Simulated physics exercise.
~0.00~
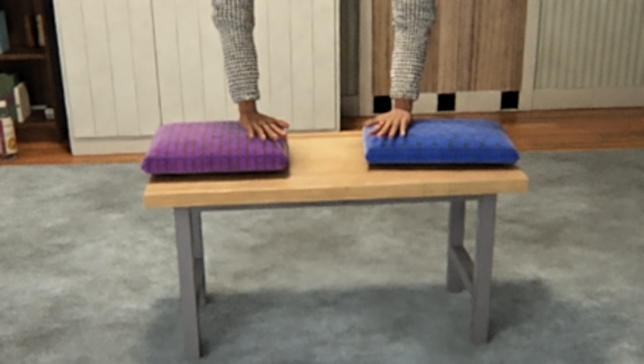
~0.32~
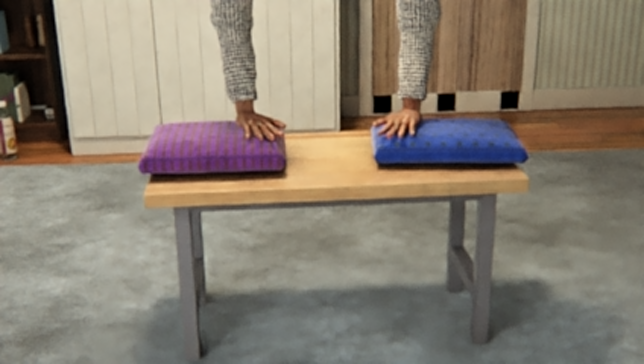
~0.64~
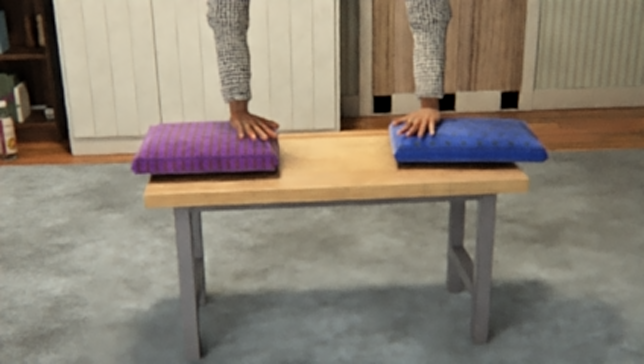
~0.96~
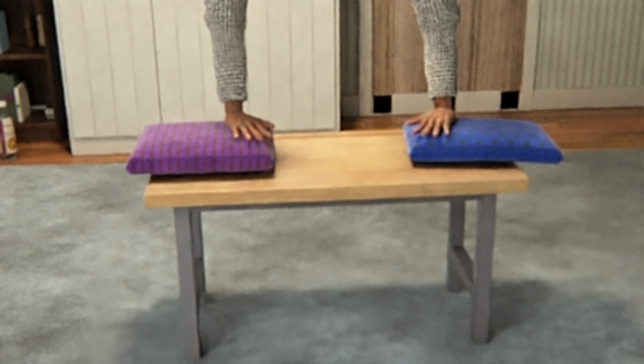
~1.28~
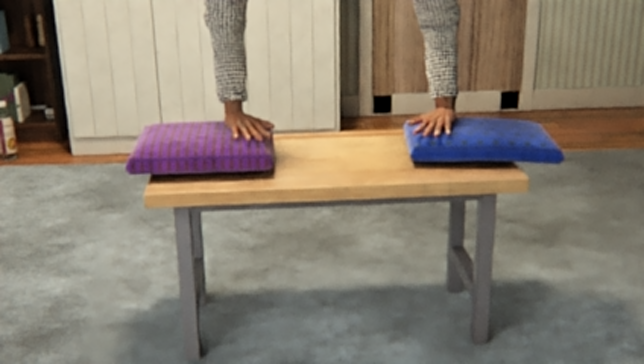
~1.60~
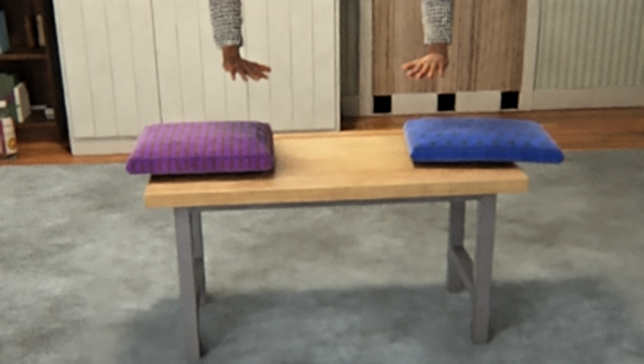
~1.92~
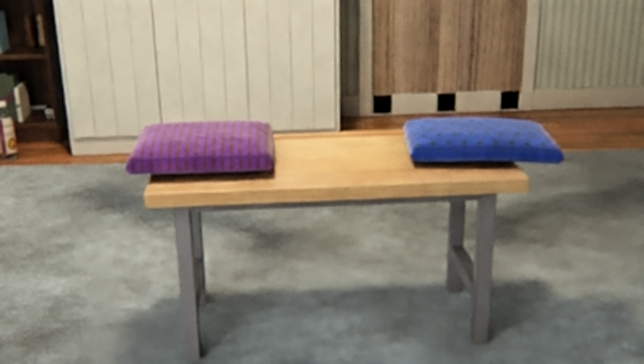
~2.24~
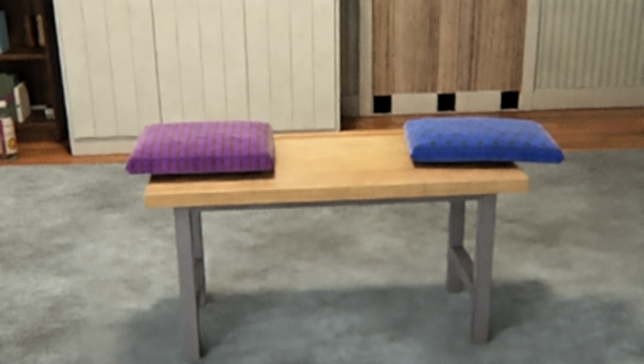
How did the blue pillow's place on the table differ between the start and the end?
At the start it sat farther in on the right part of the table, and by the end it was a bit farther right, sticking out past the table's right end.
On a low wooden table, two hands pressed on a purple cushion and a blue pillow and slid them apart, then lifted away out of sight. Both stayed still on top, each sticking out a little past its end of the table.
